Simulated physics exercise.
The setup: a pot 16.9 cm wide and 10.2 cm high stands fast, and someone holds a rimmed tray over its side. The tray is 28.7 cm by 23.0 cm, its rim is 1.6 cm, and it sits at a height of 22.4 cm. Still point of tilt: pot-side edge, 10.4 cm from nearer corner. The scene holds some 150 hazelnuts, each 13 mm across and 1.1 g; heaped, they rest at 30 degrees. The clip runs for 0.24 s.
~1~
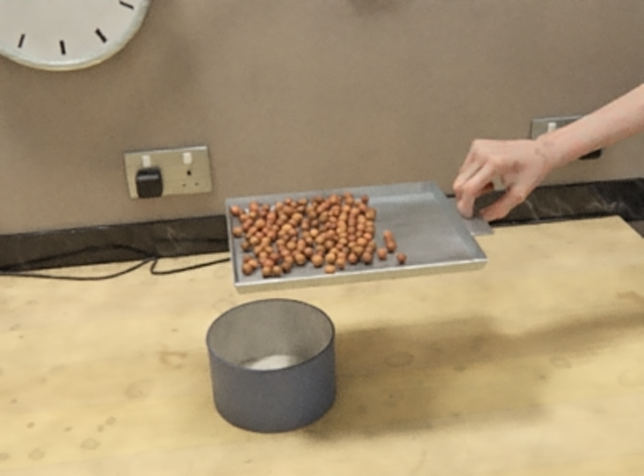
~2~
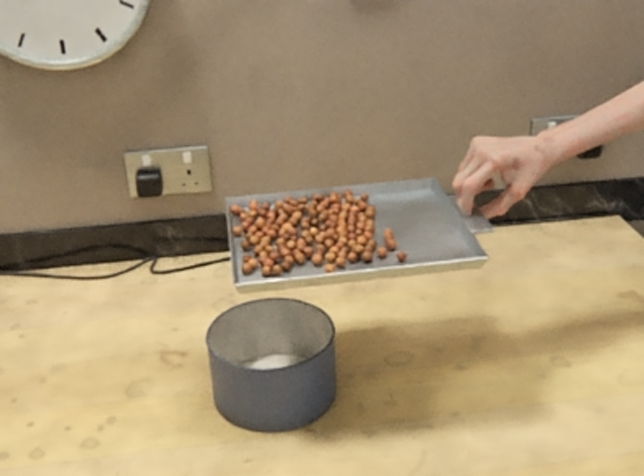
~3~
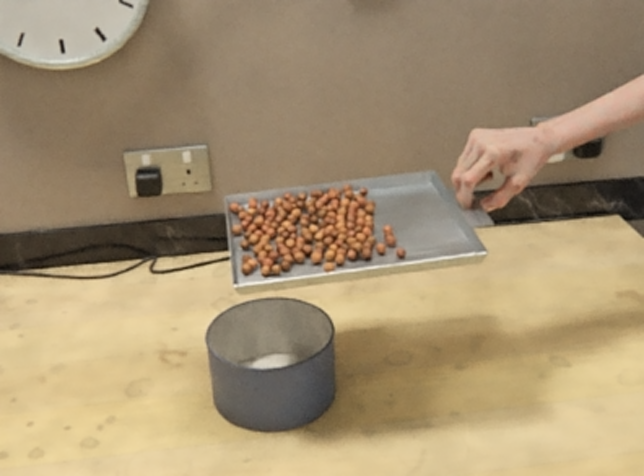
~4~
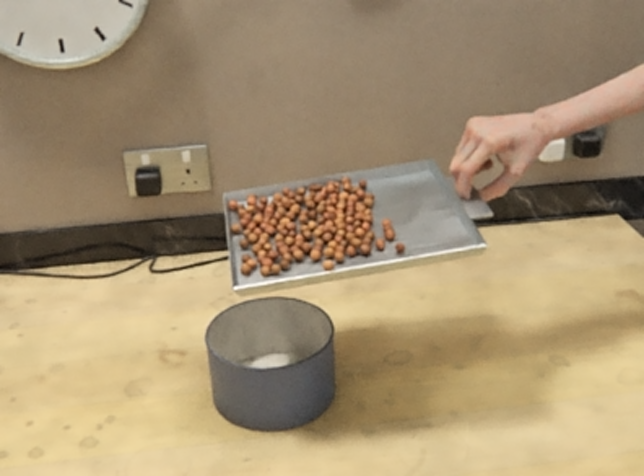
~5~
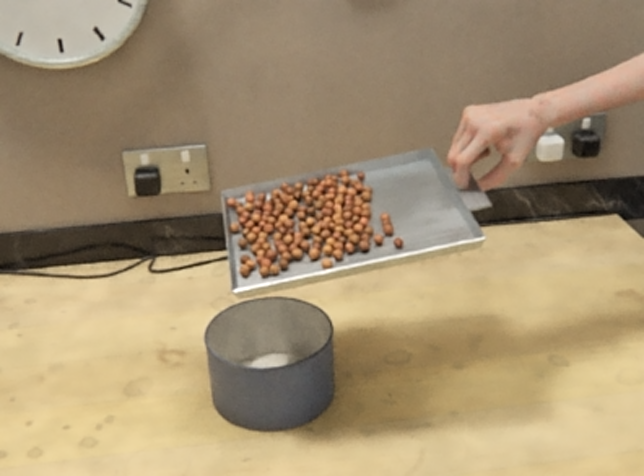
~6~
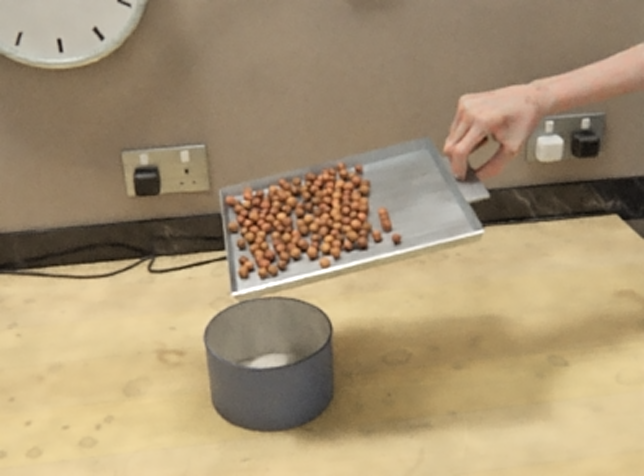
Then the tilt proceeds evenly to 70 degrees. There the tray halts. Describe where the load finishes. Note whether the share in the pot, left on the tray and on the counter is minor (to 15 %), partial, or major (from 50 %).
Noted: Pot minor; left on the tray minor; counter major.
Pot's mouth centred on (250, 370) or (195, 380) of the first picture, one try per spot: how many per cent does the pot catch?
Spot one: Some 90 per cent; spot two: Some 85 per cent.
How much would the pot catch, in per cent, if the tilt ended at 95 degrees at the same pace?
In that case, near 10 percent.
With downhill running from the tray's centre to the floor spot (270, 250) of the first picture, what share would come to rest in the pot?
Something like 5 per cent of the pieces.
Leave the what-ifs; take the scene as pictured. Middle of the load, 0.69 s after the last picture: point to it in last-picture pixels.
Look about (258, 231) in the last view.
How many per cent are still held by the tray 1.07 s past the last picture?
Roughly 60 per cent.
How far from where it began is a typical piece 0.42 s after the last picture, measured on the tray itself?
Roughly 6 cm.
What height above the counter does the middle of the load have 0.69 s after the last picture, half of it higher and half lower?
About 26 cm.
Then, 0.42 s after the last picture, tilt 40 degrees; the tray holds 100 %, the pot 0 %.
Then, 0.69 s after the last picture, tilt 59 degrees; the tray holds 95 %, the pot 0 %.
Then, 1.07 s after the last picture, tilt 70 degrees; the tray holds 60 %, the pot 0 %.
In the end, pot 5 %, tray 5 %, counter 90 %.
